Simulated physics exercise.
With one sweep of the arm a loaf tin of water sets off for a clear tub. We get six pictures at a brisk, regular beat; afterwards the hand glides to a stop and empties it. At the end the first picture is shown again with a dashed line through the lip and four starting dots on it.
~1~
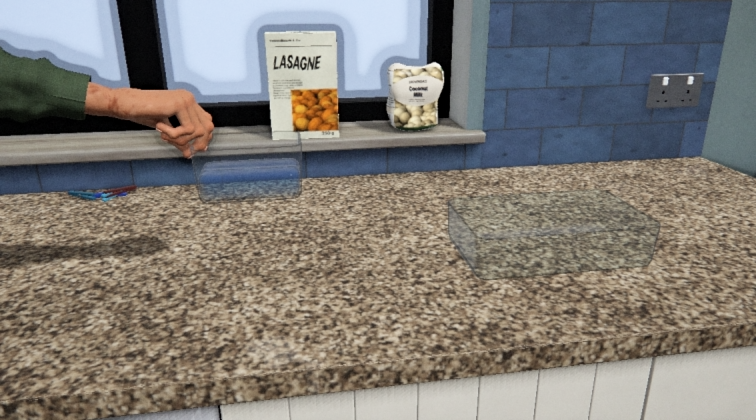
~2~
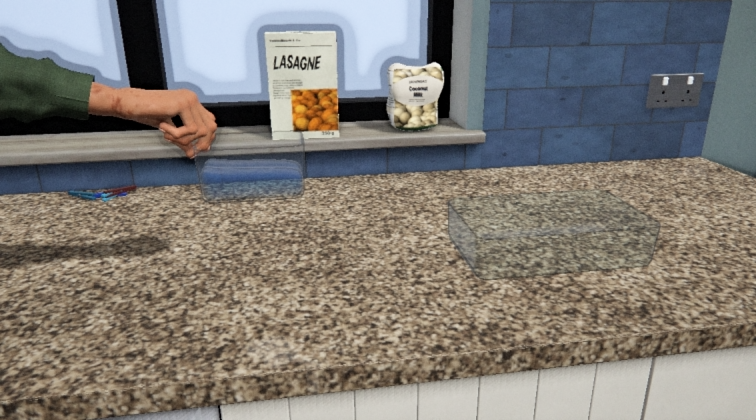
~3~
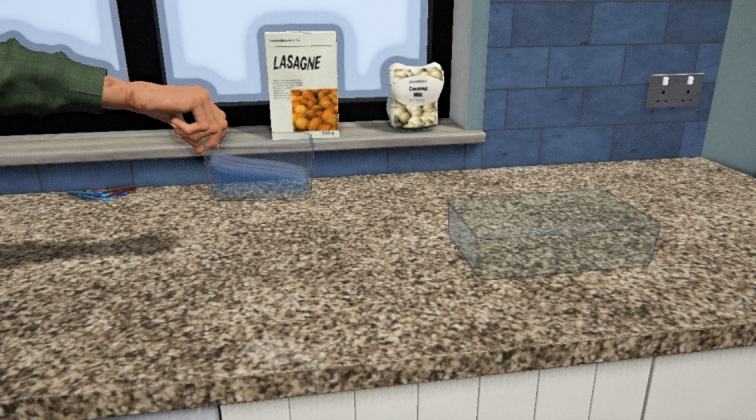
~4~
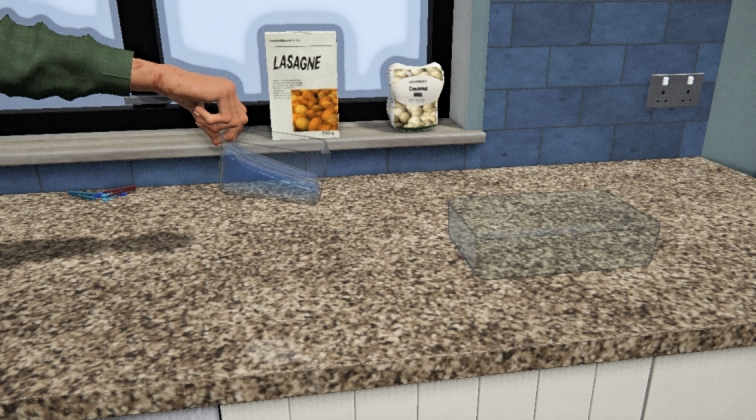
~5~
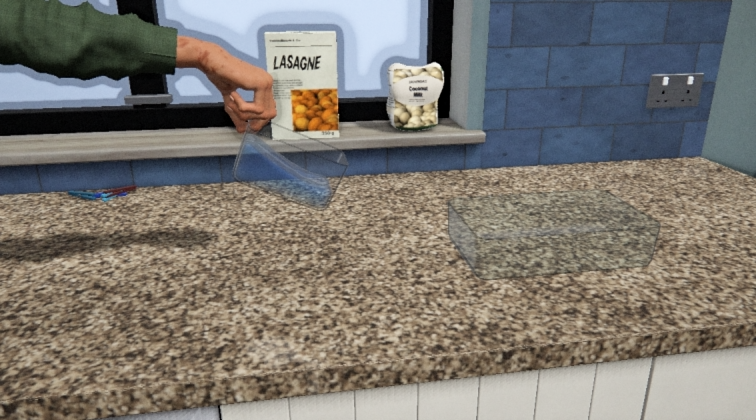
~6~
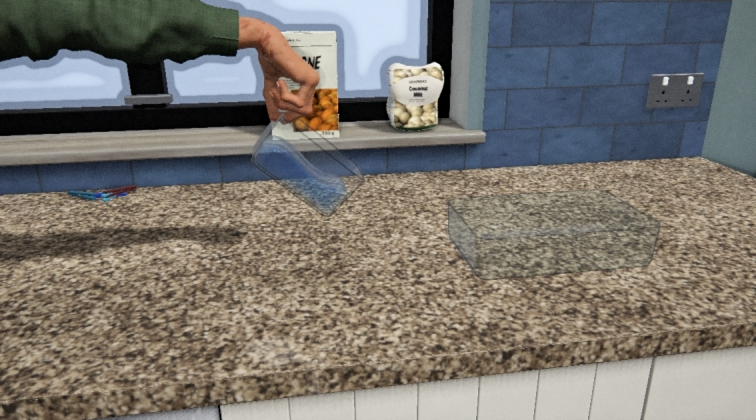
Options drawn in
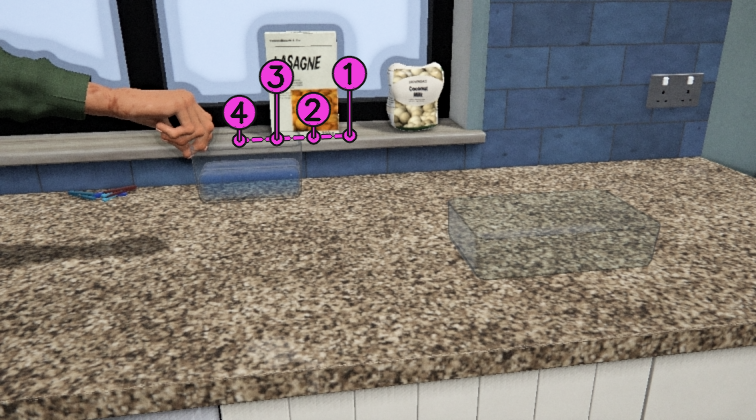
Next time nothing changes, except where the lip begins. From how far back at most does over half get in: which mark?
Dot 1.
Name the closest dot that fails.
That is dot 2.
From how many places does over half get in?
One of them.
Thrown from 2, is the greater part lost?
Yes, that goes wrong.
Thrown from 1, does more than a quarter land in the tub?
Yes, clearly.
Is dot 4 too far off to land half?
Yes, it does.
In magenta, 1 at (349, 135); 2 at (313, 137); 3 at (276, 138); 4 at (239, 140).
With 1, about 67 % lands in the tub, 23 % falls short and 10 % goes beside or beyond.
With 2, about 18 % lands in the tub, 75 % falls short and 6 % goes beside or beyond.
With 3, about 0 % lands in the tub, 97 % falls short and 3 % goes beside or beyond.
With 4, about 0 % lands in the tub, 100 % falls short.
